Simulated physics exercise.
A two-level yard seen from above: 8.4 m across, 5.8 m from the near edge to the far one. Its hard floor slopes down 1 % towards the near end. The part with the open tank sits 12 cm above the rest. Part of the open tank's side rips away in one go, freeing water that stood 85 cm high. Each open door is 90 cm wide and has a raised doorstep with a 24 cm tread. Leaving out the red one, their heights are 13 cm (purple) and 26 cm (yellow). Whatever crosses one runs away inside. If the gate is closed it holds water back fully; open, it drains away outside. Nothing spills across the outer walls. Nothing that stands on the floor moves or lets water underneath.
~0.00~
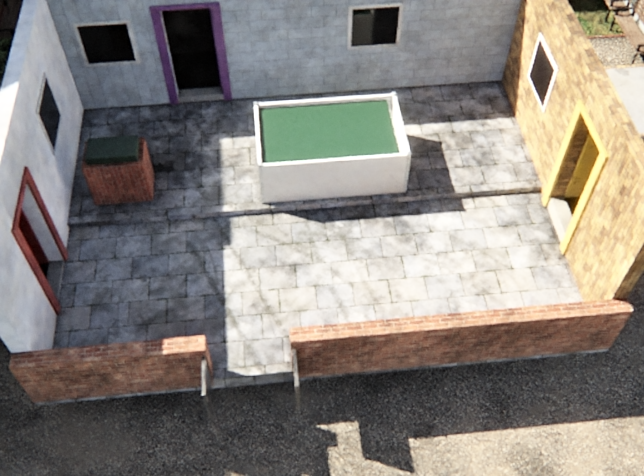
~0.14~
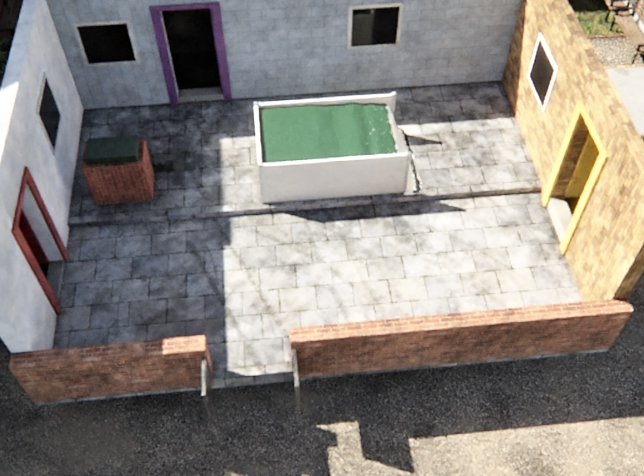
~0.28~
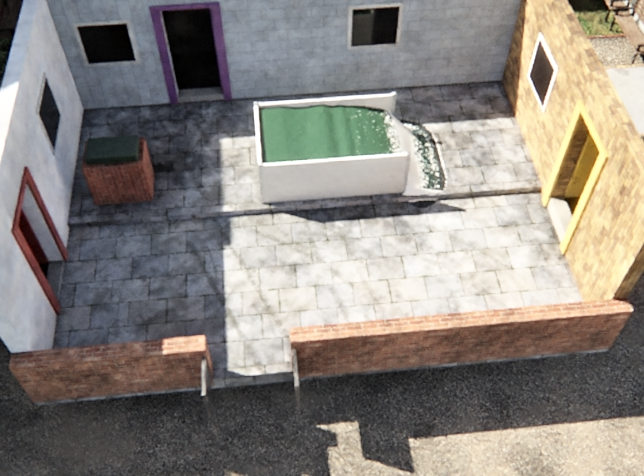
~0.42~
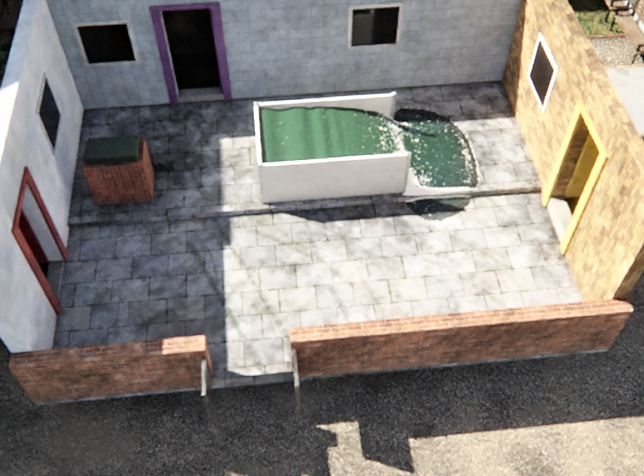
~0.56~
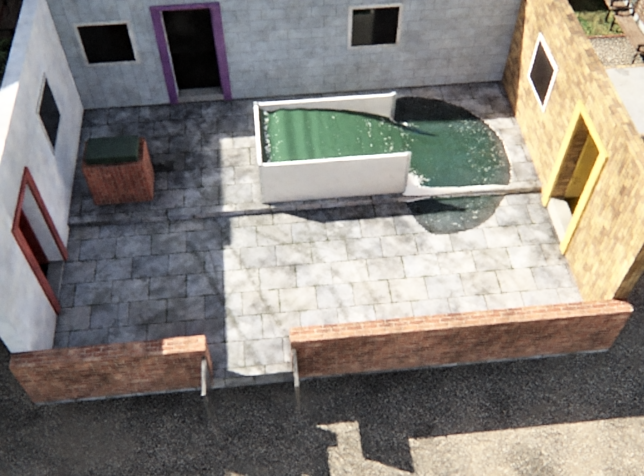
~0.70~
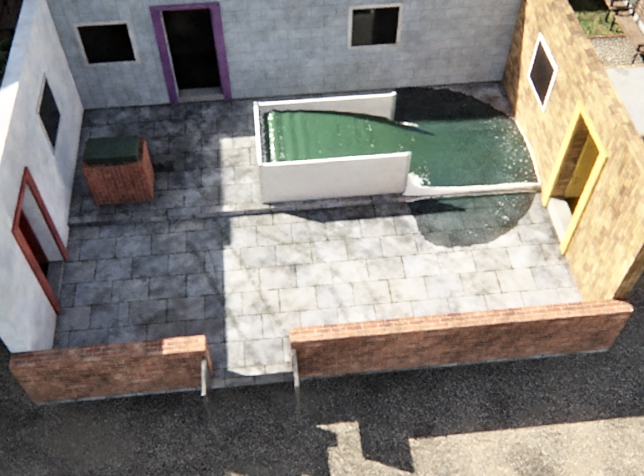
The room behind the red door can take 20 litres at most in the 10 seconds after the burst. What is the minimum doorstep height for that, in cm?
At least 12.5 cm or so.
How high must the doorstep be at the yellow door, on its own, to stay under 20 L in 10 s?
About 22 cm at yellow.
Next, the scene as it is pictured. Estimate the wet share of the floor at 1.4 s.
Some 25 per cent of it.
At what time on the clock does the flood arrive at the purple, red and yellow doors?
Purple 4.0 s, red 5.5 s, yellow 0.9 s.
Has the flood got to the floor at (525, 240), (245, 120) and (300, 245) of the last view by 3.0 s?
In that order: Wet, not reached, dry.
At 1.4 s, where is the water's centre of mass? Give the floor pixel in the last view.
At about (392, 162).
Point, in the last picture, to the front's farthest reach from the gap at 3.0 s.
Near (587, 329).
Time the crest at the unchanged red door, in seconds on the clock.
Around 8.0 s.
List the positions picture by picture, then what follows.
In the first frame, still water, 85 cm deep, in the open tank at (330, 132); the red door at (43, 247) is dry.
In the second frame, the gap is at (397, 150), the front 0.3 m out at (416, 189); the back of the open tank holds 85 cm.
In the third frame, the front is at (441, 182), 0.7 m from the gap at (396, 151); 1.3 m2 of floor is wet, 85 cm left at the back.
In the fourth frame, the gap is at (396, 152), the front 1.4 m out at (473, 164); the back of the open tank holds 85 cm.
In the fifth frame, water pours out at (396, 153) and has run 2.0 m, to (506, 167); about 8 cm deep outside, 79 cm at the back.
In the sixth frame, the front is at (537, 179), 2.5 m from the gap at (396, 153); 7.4 m2 of floor is wet, 71 cm left at the back; the red door at (43, 247), 6.2 m from the gap, is still 6.1 m from the nearest water.
After 1.4 s water covers 25 % of the floor, deepest (47 cm) near (523, 151); it has not reached the red door.
After 3.0 s water covers 35 % of the floor, deepest (44 cm) near (587, 329); it has not reached the red door.
After 10.0 s water covers 95 % of the floor, deepest (18 cm) near (122, 372); 13 cm at the red door, 141 litres in over its 5 cm doorstep.
At the red door as built, the water arrived by 5.6 s and peaked near 17 cm at 7.8 s.
Run again over the same 10 s with other heights there, 34 litres in over 11 cm, 9 litres over 14.5 cm. The limit of 20 litres is kept from about 12.5 cm up.
